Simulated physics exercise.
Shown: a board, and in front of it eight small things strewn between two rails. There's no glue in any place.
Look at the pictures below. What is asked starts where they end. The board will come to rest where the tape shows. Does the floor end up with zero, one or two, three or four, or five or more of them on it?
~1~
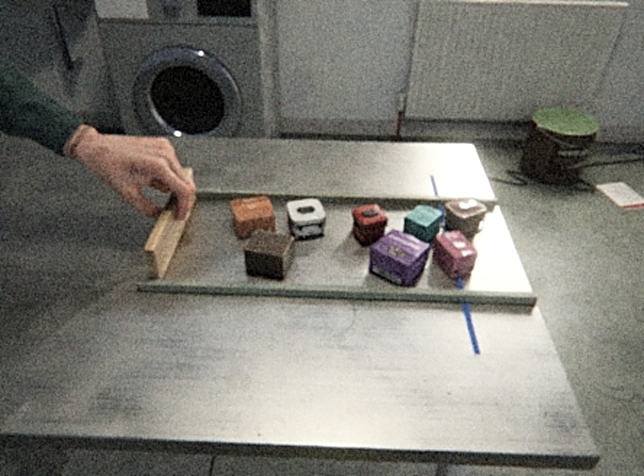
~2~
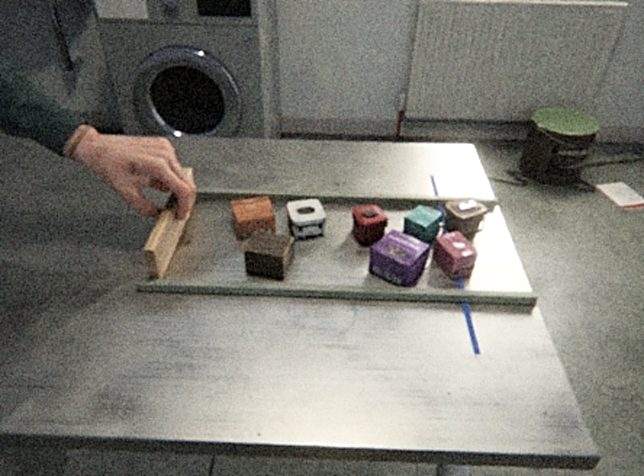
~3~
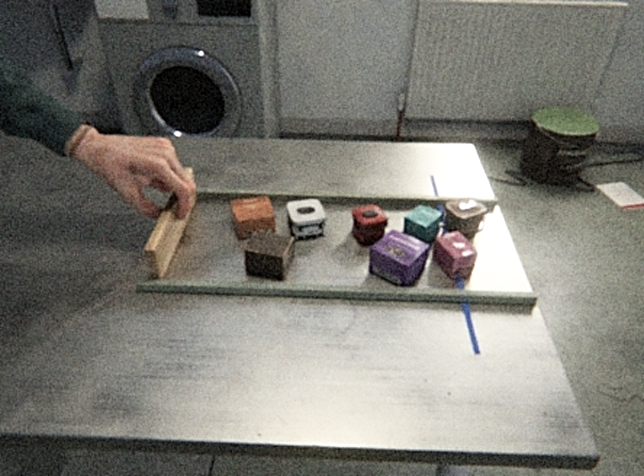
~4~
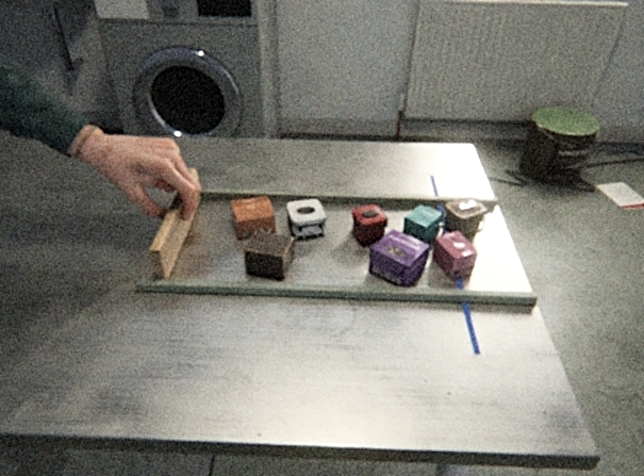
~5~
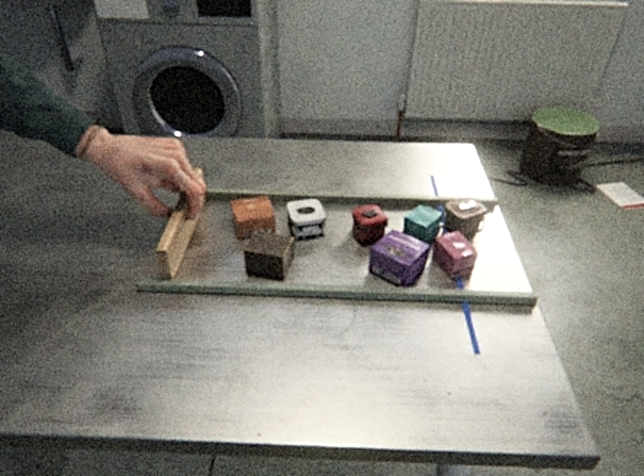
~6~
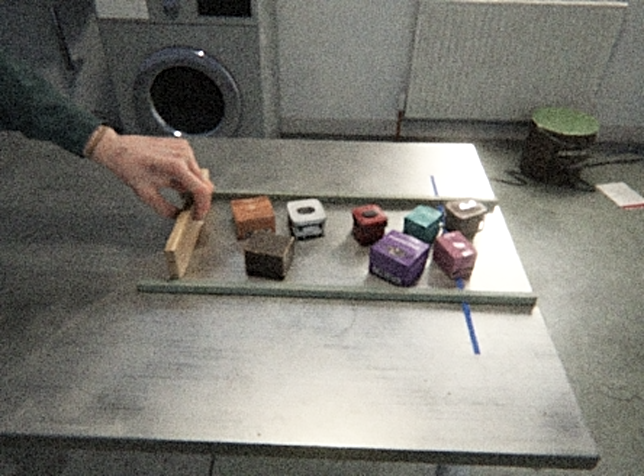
I expect that three or four will fail to stay on the table.
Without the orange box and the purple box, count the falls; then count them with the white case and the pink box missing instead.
The number is 1 for the first case and 1 for the second.
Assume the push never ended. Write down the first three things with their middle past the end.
The order goes the turquoise box, the pink box, and then the red case.
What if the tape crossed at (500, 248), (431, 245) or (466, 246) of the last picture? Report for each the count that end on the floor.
Result per try: 8; 3; 6.
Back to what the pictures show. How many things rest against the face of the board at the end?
All in all, 2.
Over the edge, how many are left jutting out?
The total would be 2.
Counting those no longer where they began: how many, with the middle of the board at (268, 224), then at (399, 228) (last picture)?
Moved so far: 3, then 8.
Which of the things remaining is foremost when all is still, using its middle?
It's the purple box that is foremost.
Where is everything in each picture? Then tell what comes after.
The first frame shows brown case (464, 217); pink box (454, 254); turquoise box (422, 225); board (173, 221); tape (450, 246).
The second frame shows pink box (454, 254); white case (306, 219).
The third frame shows turquoise box (422, 225); board (174, 221).
The fourth frame shows brown case (464, 217); orange box (253, 217).
The fifth frame shows pink box (454, 254); black block (270, 254).
The sixth frame shows brown case (464, 217); pink box (454, 254); turquoise box (422, 225); board (191, 221); tape (450, 246).
A little later, none off yet; brown case at rest near (464, 217); pink box at rest near (454, 254); turquoise box at rest near (424, 225).
When it is over, the number that fall off is three or four; down, red case, turquoise box, pink box and brown case.
